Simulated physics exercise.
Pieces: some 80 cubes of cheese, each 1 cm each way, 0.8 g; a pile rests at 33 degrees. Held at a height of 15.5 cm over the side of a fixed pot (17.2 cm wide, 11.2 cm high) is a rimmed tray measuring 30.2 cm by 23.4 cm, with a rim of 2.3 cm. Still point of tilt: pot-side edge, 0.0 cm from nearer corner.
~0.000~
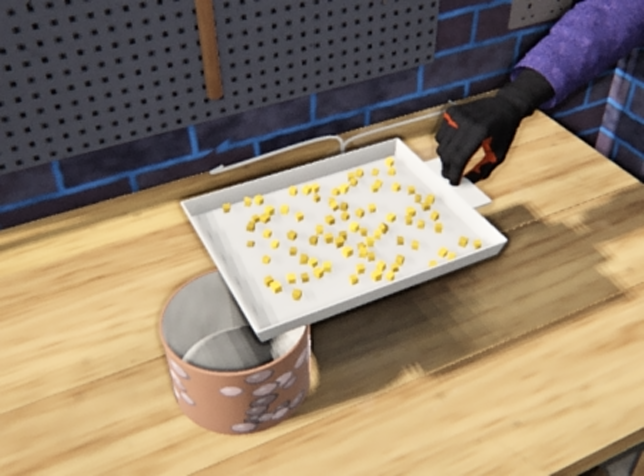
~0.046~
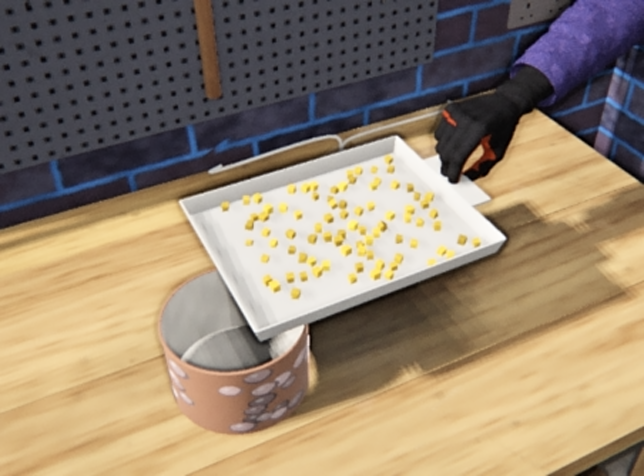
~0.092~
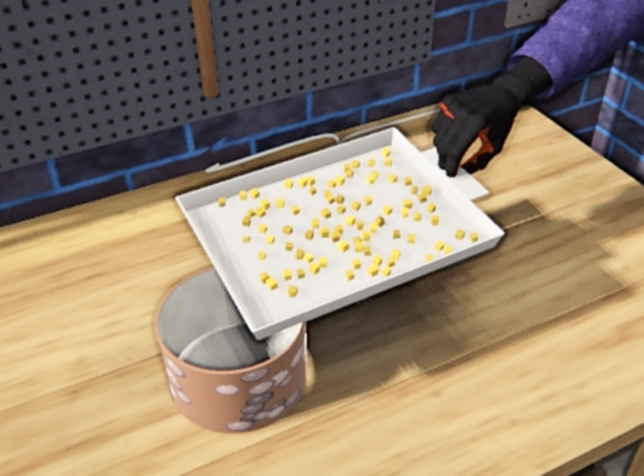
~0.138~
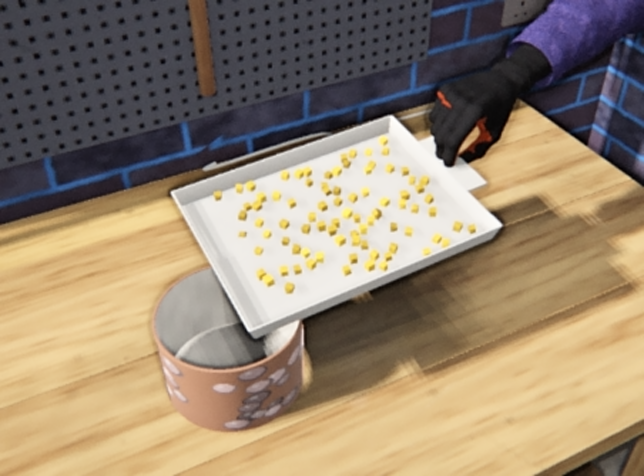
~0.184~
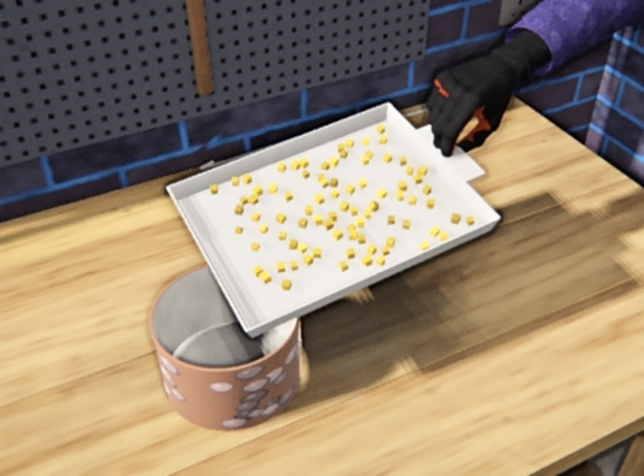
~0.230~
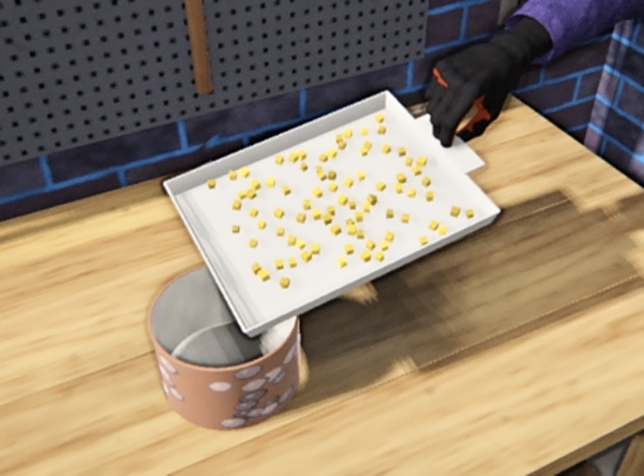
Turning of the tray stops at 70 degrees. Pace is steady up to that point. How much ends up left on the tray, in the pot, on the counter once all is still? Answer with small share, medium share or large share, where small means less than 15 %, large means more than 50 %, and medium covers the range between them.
Tray - medium share; pot - small share; counter - large share.
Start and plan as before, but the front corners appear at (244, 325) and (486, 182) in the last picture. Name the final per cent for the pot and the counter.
That works out as pot 25 and counter 45.
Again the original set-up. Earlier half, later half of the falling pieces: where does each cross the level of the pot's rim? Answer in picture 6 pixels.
At about (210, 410), then at (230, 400).
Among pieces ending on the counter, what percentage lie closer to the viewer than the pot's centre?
Share: Roughly 90 %.
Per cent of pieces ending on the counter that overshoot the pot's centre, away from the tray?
I'd put it close to 90 per cent.
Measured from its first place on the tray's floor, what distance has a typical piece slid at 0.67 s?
Roughly 2 cm.
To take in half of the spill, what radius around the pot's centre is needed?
Distance: Around 24 cm.
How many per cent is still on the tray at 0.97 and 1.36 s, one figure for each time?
First 85, then 35.
After 0.67 s, tilt 39 degrees; the tray holds 100 %, the pot 0 %.
Then, at 0.97 s, tilt 58 degrees; the tray holds 85 %, the pot 0 %.
After 1.36 s, tilt 70 degrees; the tray holds 35 %, the pot 0 %.
By 2.6 s all is still; tray 25 %, pot 0 %, counter 75 %.
